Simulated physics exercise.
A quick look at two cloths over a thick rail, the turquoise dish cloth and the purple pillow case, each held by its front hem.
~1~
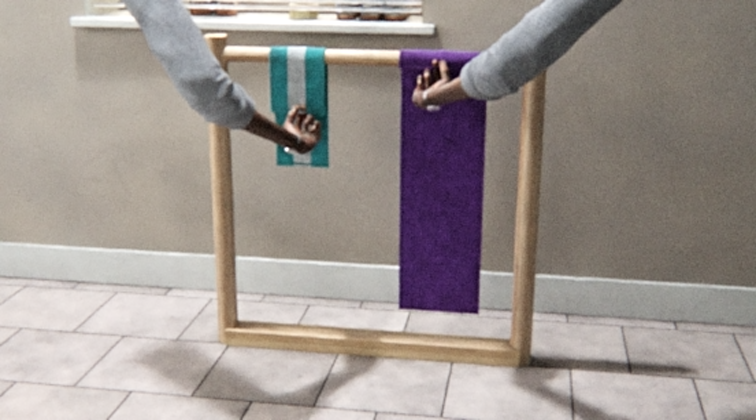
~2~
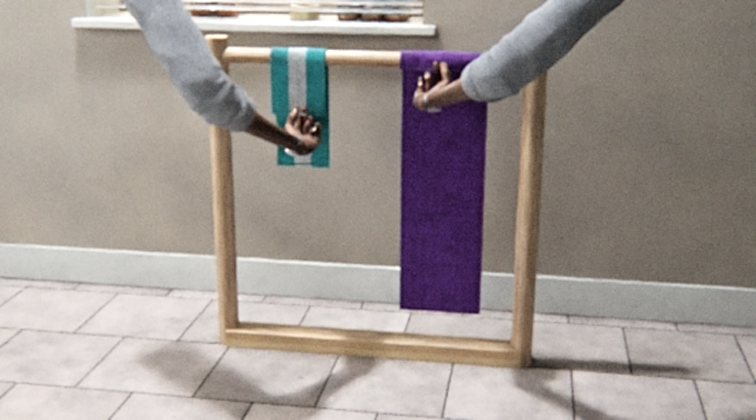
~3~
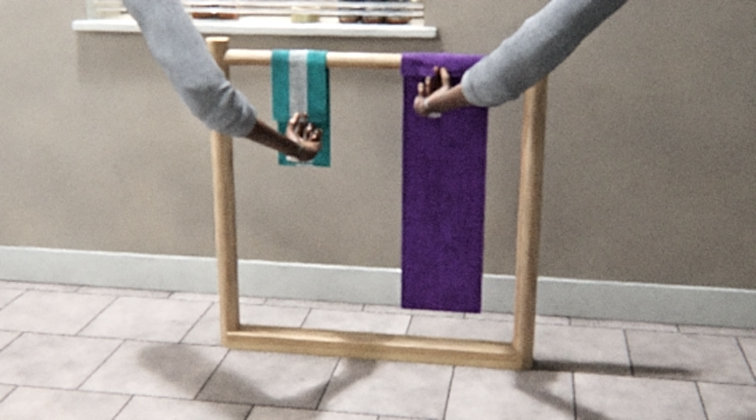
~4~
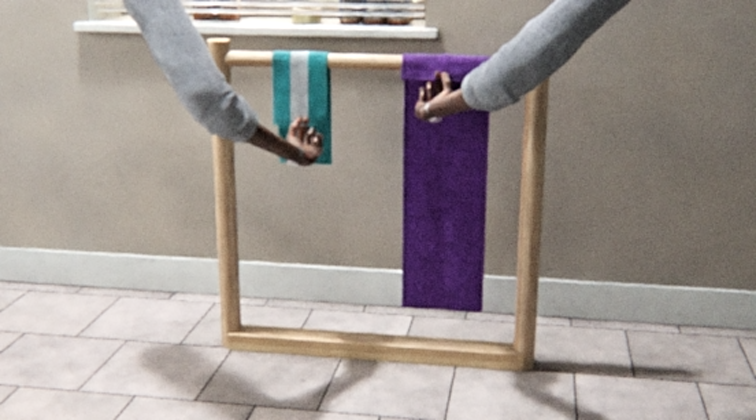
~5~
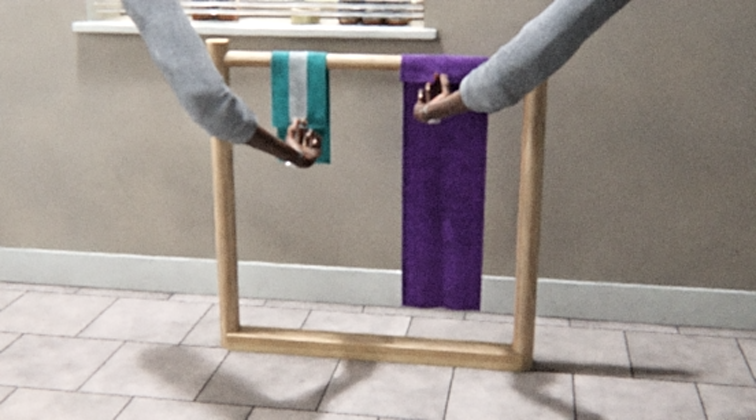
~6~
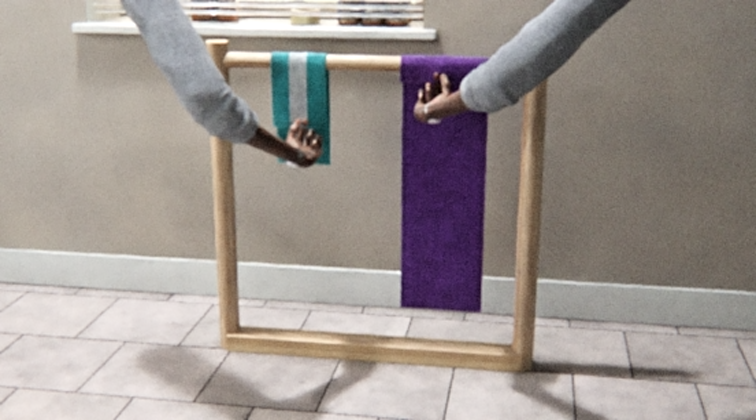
To begin with, a turquoise cloth with a pale stripe and a longer purple cloth hang over a wooden rail, with a grey-sleeved arm reaching to each. The hands then shift down very slightly at the cloths, and after that they stay almost still, with both cloths hanging nearly unchanged.
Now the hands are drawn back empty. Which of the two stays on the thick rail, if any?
In the end the turquoise dish cloth hangs there, the purple pillow case is pulled off by its long side.
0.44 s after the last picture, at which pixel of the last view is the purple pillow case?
At about (441, 298).
Then, 0.44 s on from there, dish cloth as it was left; pillow case clear of the rail and dropping near (441, 298).
Then, 0.72 s on from there, dish cloth as it was left; pillow case in a heap on the floor near (438, 355).
In the end, dish cloth as it was left; pillow case in a heap on the floor near (438, 356). The turquoise dish cloth keeps its place and the purple pillow case slides off.
